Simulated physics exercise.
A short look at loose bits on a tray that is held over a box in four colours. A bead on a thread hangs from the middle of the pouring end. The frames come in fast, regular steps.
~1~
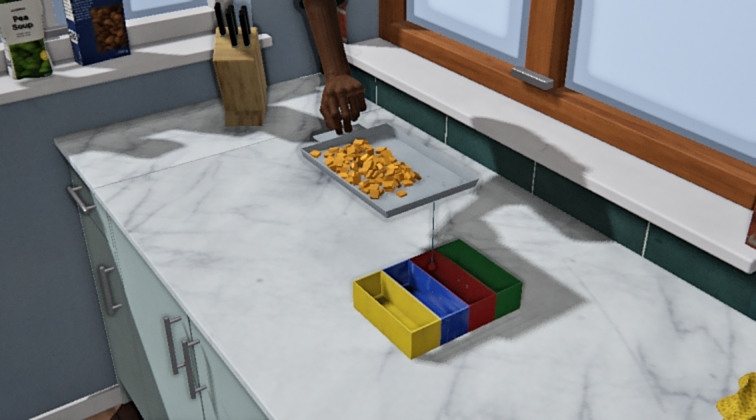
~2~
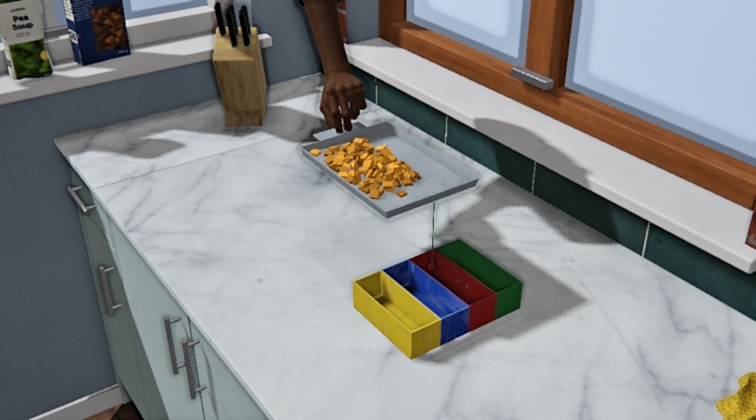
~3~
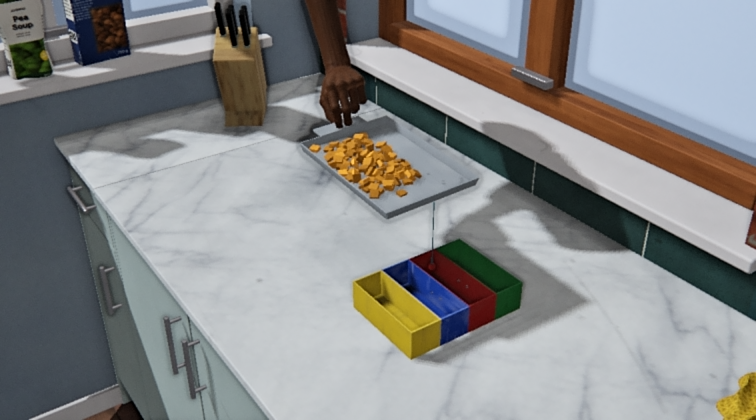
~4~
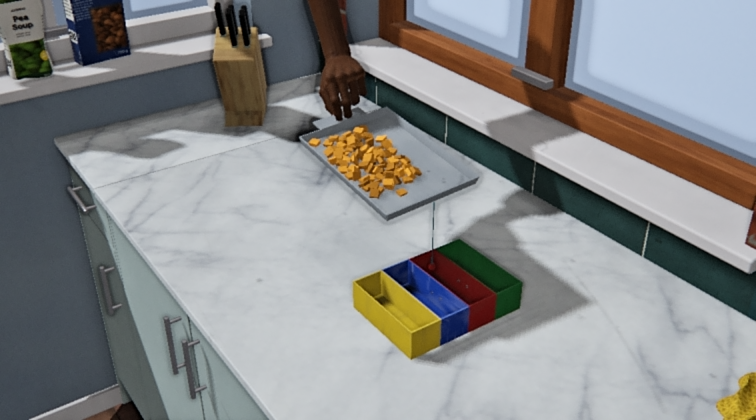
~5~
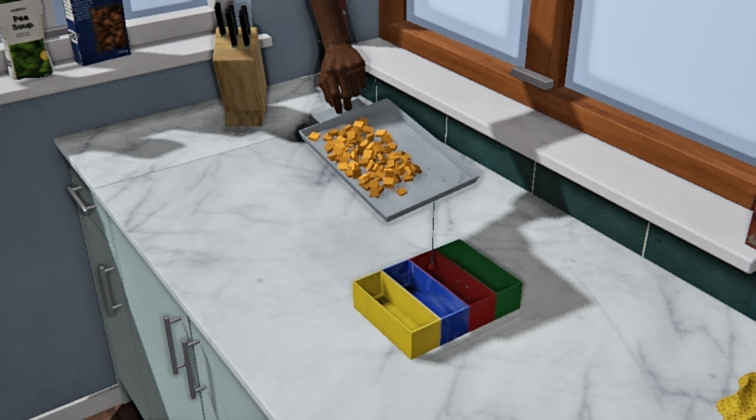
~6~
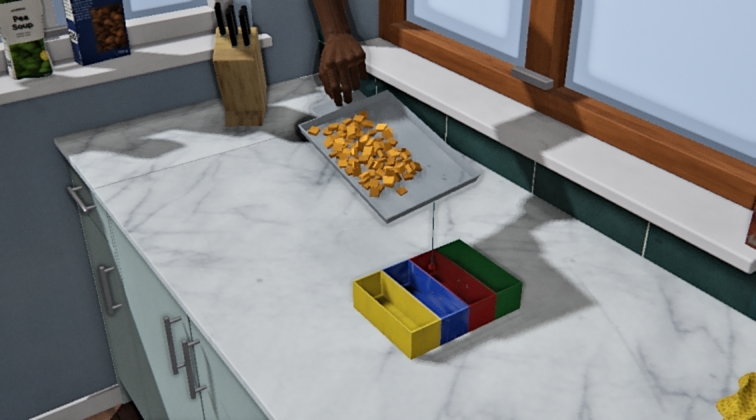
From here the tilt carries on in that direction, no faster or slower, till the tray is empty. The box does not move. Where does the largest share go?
The yellow one ends fullest.
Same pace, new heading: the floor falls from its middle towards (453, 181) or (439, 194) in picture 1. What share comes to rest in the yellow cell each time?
Roughly 0 per cent, and 0 per cent.
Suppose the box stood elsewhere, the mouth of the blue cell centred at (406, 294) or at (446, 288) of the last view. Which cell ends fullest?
One: The blue one. Two: That yellow cell.
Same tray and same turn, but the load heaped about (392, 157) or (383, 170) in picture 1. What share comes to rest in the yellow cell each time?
First some 60, then 70 per cent.
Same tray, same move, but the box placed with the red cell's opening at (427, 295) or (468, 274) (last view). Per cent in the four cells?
Near 100 % and 50 %.
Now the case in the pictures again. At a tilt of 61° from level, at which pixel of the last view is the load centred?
Around (392, 193).
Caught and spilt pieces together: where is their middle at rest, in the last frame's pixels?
Roughly at (398, 319).
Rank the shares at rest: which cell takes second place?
The runner-up: The blue one.
Just after the last frame, tray tipped steeply; almost all on the tray; just a few falling or outside the box.
A moment on, tray tipped past a quarter turn; just a few on the tray; roughly two thirds in the yellow cell; roughly a quarter in the blue cell; just a few in the green cell; about a tenth falling or outside the box.
Further on, tray tipped past a quarter turn; roughly two thirds in the yellow cell; roughly a quarter in the blue cell; just a few in the green cell; about a tenth falling or outside the box.
When it is over, tray tipped past a quarter turn; roughly two thirds in the yellow cell; roughly a quarter in the blue cell; just a few in the green cell; not one in the red cell; about a tenth outside the box.
